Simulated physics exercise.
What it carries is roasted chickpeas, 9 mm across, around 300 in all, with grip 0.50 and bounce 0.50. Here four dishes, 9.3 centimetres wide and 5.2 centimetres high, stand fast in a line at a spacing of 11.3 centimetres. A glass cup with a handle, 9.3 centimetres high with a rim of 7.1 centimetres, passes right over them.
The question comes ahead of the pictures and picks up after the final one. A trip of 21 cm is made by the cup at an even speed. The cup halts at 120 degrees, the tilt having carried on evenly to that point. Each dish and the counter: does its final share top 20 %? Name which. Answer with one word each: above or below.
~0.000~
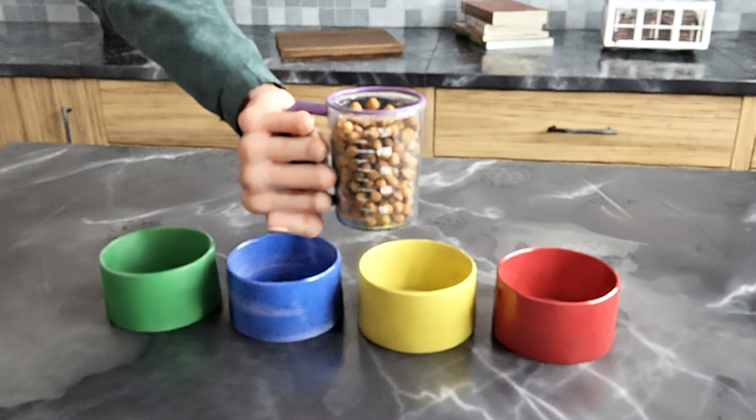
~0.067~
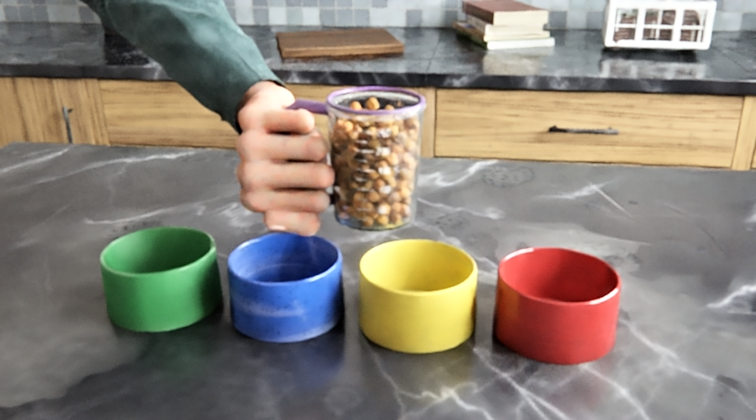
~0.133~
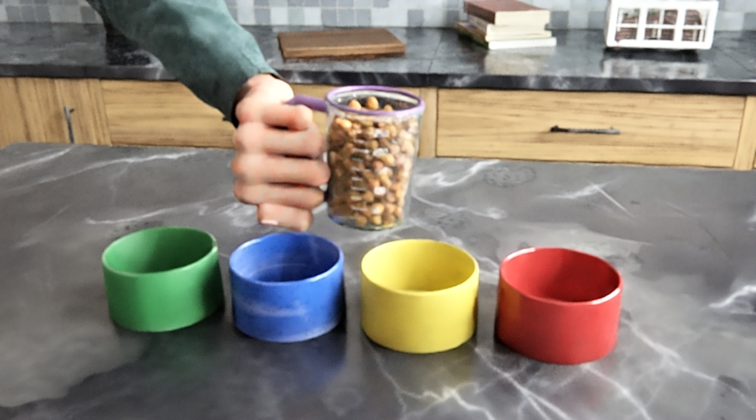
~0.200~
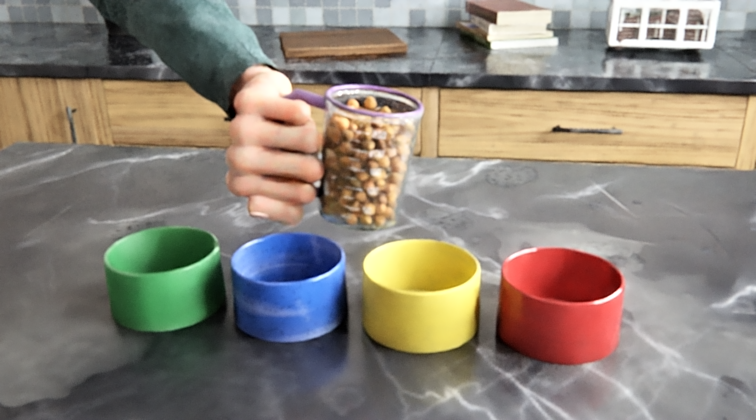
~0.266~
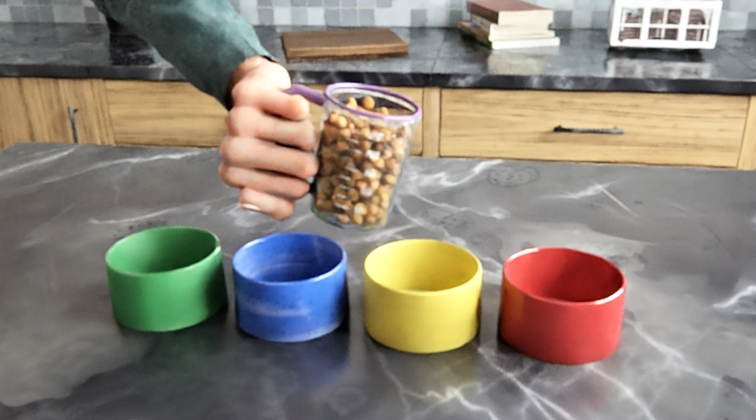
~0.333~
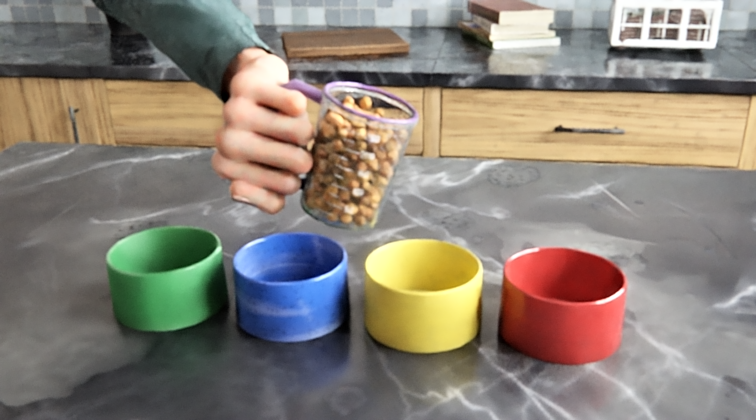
Red dish below, blue dish above, green dish below, yellow dish below, counter below.
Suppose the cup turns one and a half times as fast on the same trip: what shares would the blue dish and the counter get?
Shares: Blue 80, counter 10.
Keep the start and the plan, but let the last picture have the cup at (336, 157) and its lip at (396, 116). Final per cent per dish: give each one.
Final shares - red 0 %, blue 10 %, green 50 %, yellow 0 %.
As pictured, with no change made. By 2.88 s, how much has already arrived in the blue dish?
By that moment, around 90 percent has got there.
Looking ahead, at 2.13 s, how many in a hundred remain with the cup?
Load share: Near 15 percent.
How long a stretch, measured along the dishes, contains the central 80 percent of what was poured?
That stretch comes to around 6 cm.
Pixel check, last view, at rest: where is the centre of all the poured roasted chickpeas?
Resting centre estimate: Around (284, 285).
After 1.41 s, tilt 86 degrees; cup holds 95 %.
After 2.13 s, tilt 120 degrees; cup holds 15 %, blue 80 %.
Then, at 2.88 s, tilt 120 degrees; cup holds 0 %, blue 90 %.
At rest (3.2 s), red 0 %, blue 90 %, green 0 %, yellow 0 %, counter 10 %.
